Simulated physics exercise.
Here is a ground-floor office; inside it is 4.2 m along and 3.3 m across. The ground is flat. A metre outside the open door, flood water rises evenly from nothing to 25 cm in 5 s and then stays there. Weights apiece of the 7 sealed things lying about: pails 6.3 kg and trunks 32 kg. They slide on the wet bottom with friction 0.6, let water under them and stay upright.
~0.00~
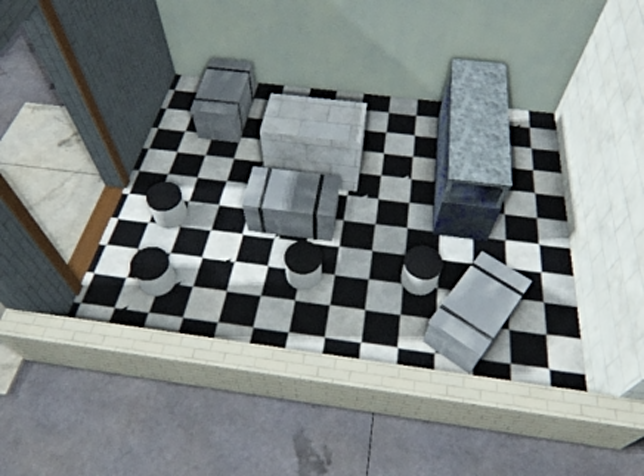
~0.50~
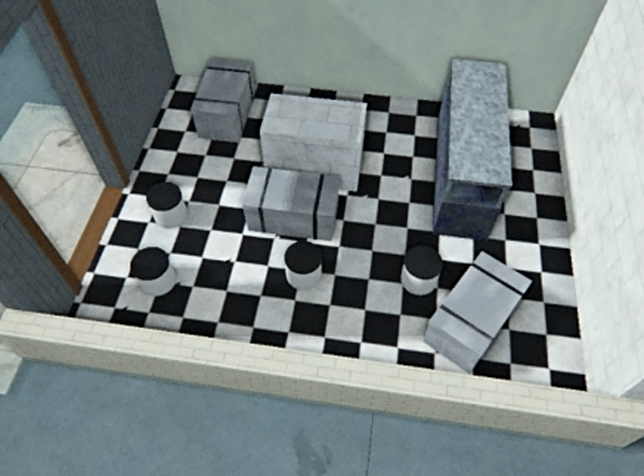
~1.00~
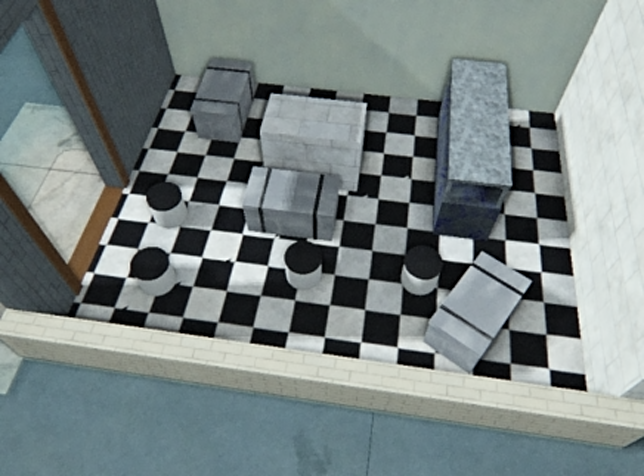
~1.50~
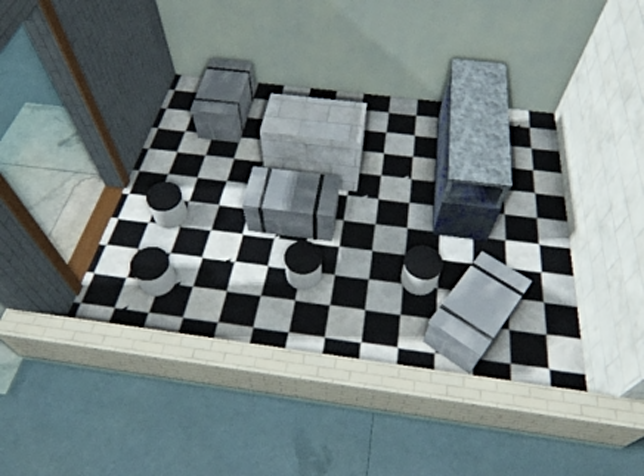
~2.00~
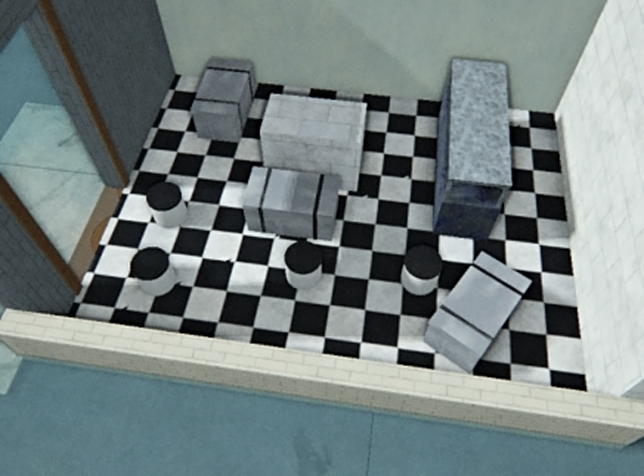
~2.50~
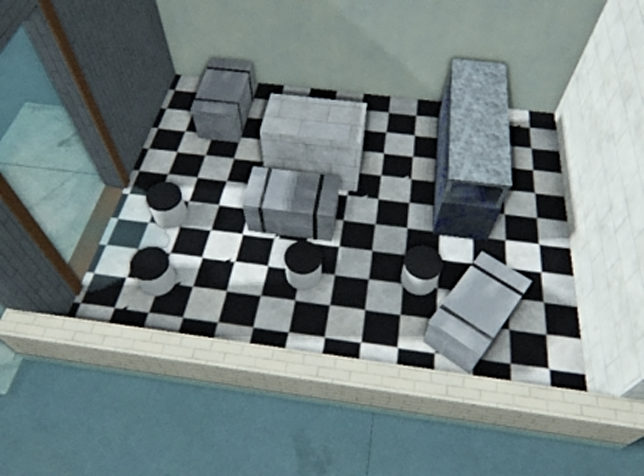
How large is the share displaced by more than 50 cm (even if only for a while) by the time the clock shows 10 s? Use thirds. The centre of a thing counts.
Share: Two thirds or above.
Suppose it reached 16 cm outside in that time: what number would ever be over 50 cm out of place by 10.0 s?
Then 3.
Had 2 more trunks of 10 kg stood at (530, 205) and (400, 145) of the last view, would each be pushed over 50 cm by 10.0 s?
In that order: Past it, short of it.
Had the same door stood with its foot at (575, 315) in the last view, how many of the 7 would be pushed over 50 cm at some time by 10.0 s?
Then 6.
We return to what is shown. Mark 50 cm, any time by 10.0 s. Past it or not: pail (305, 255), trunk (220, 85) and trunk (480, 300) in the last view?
In that order: Over, under, over.
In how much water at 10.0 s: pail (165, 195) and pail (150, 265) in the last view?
Roughly 8 and 19 cm.
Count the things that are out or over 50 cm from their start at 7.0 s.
I count 4.
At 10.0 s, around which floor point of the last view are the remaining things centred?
Near (432, 183).
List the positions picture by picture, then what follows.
In the first picture, a pail at (164, 196) rests on the ground; a trunk at (482, 300), on the bottom; 0.0 m2 under water; 0 of 7 have shifted.
In the second picture, a pail at (164, 196) rests on the ground; a trunk at (482, 300) rests on the ground; water covers 0.0 m2; 0 of 7 have shifted.
In the third picture, a pail at (164, 196) rests on the ground; a trunk at (482, 300) rests on the ground; 0.0 m2 under water; 0 of 7 have shifted.
In the fourth picture, a pail at (164, 196) rests on the ground; a trunk at (482, 300), on the bottom; 0.0 m2 under water; 0 of 7 have shifted.
In the fifth picture, a pail at (164, 196), on the bottom; a trunk at (482, 300), on the bottom; 0.0 m2 under water; 0 of 7 have shifted.
In the sixth picture, a pail at (164, 196), on the bottom; a trunk at (482, 300), on the bottom; 0.4 m2 under water; 0 of 7 have shifted.
After 3.5 s 0 of 7 are over 50 cm from their spots; 0 afloat.
After 4.5 s 2 of 7 are over 50 cm from their spots; 0 afloat.
After 7.0 s 4 of 7 are over 50 cm from their spots; 3 afloat.
After 10.0 s 6 of 7 are over 50 cm from their spots, and 6 have been at some point; 6 afloat.
